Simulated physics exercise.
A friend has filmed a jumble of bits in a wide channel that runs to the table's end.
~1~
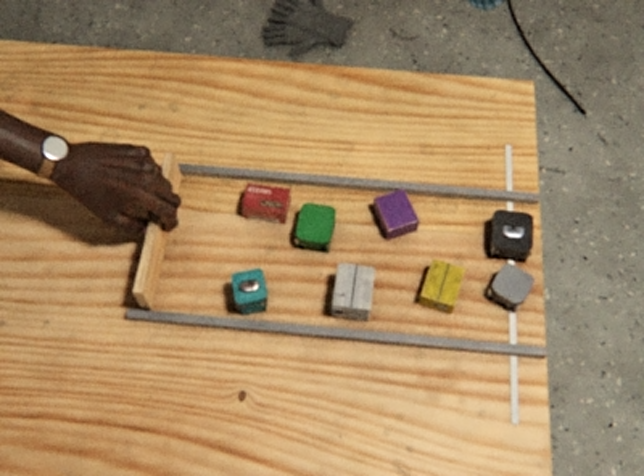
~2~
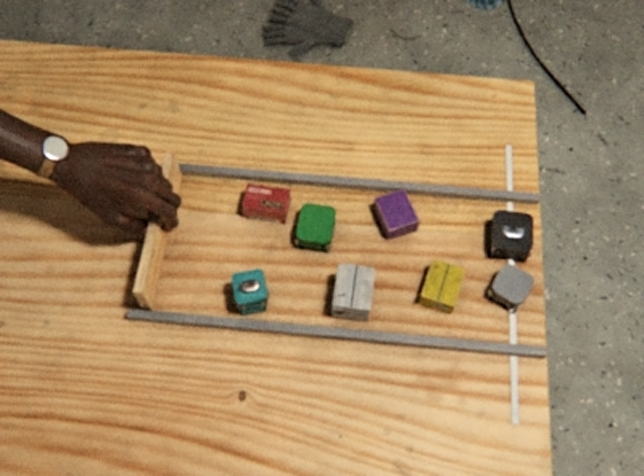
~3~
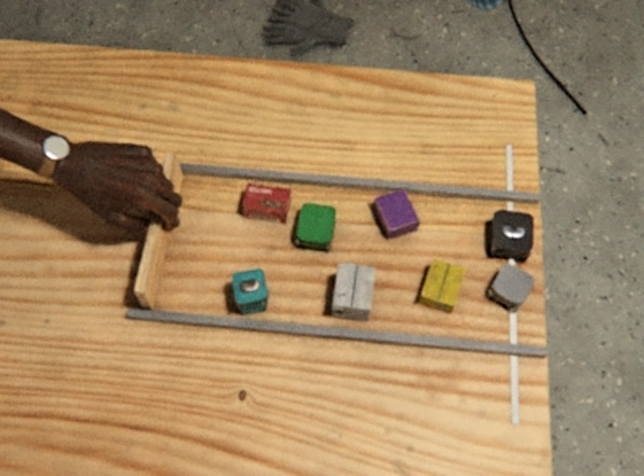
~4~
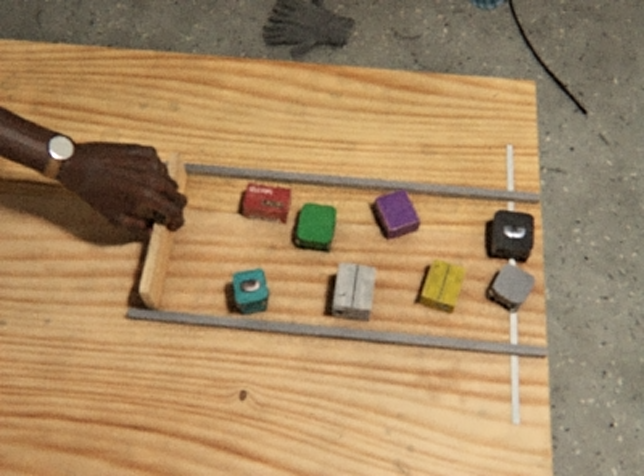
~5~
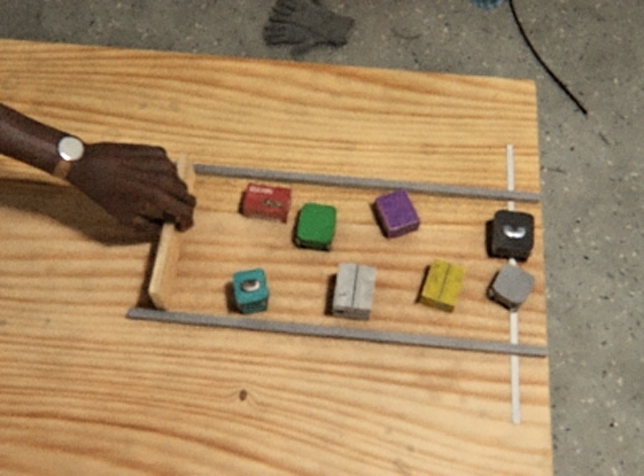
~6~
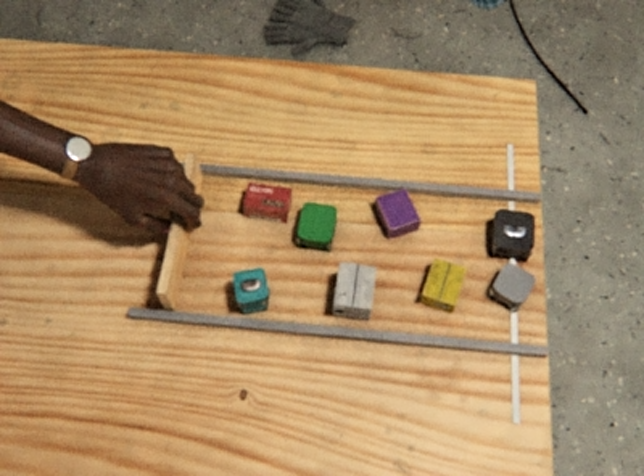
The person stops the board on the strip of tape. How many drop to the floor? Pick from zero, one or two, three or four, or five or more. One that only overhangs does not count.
In the end the number that fall off is five or more.
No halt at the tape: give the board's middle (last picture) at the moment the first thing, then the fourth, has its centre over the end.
First at (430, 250), next at (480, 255).
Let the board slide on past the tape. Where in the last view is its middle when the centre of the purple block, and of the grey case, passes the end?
For the purple block at (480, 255), for the grey case at (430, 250).
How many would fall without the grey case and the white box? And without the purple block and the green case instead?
Fallen: 3, and 4 in the other try.
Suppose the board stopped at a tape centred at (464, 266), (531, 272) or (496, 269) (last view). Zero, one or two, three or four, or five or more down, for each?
In that order: Either one or two; five or over; either three or four.
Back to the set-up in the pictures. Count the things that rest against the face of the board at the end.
It touches 3.
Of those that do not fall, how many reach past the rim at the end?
The number is 2.
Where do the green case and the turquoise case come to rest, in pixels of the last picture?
The green case stops around (536, 268); the turquoise case around (533, 320).
Soon after, none off yet; black case at rest near (512, 236); grey case at rest near (512, 288); yellow box at rest near (443, 285).
Then, none off yet; black case at rest near (512, 236); grey case at rest near (512, 288); yellow box moved a little near (459, 285).
Further on, one off so far; black case tipped well over near (564, 246); grey case falling near (554, 330); yellow box moved well along near (544, 286).
At rest, the number that fall off is five or more; fallen, white box, purple block, yellow box, grey case and black case.
